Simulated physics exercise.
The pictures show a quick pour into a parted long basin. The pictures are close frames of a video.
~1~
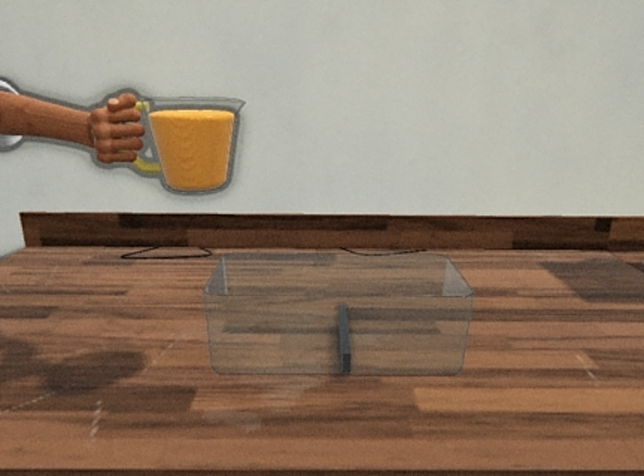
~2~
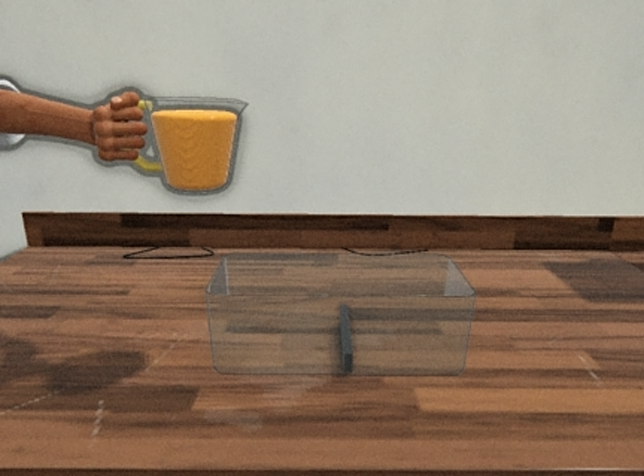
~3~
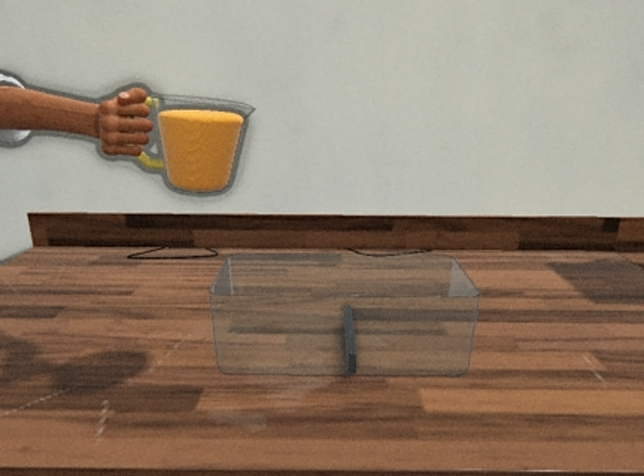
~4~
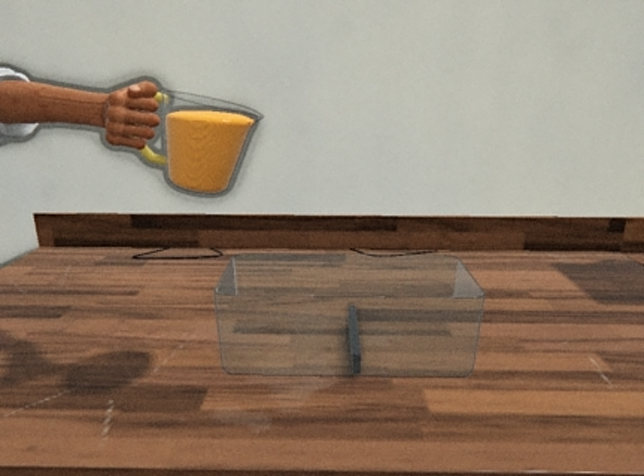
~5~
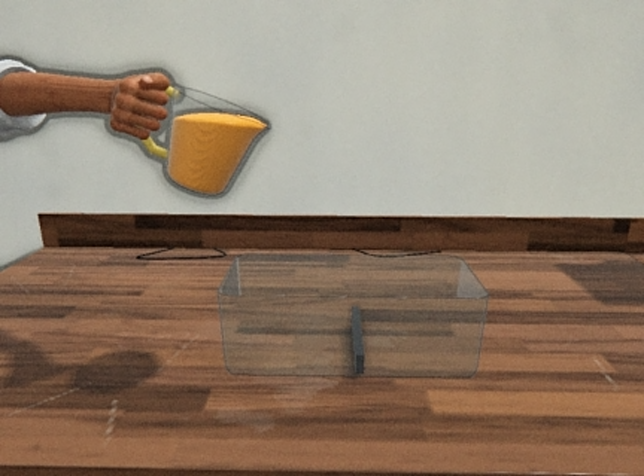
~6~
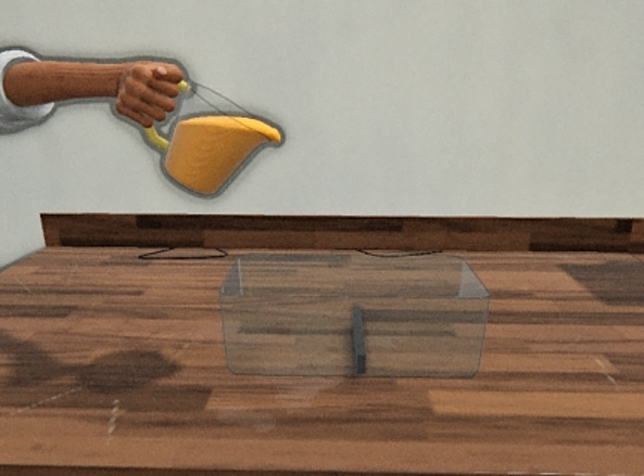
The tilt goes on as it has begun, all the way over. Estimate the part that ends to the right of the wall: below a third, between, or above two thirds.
In the end less than a third is right of the wall.
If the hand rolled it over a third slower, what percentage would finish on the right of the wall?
It comes to 10 per cent or so.
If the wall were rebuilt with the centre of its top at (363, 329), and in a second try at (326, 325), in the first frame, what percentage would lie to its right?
The first gives 20 %, the second 15 %.
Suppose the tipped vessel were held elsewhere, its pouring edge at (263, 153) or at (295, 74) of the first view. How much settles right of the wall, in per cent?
In turn 10 and 60 in a hundred.
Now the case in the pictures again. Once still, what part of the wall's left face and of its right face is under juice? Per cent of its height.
The left part 60 per cent, the right part 10.
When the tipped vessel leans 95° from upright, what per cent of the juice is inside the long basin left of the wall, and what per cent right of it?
Some 20 per cent left and 0 right.
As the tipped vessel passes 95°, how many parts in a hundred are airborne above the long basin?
About 35 per cent.
A moment on, the tilt is 95° and 43 per cent is still to pour, 22 is left of the wall and 0 right of it.
Next, the tilt is 114° and 3 per cent is still to pour, 80 is left of the wall and 4 right of it.
Then the tilt is 114° and 0 per cent is still to pour, 85 is left of the wall and 11 right of it.
Later the tilt is 114° and 0 per cent is still to pour, 84 is left of the wall and 12 right of it.
Finally, 84 per cent lies left of the wall, 12 right of it and 4 outside.
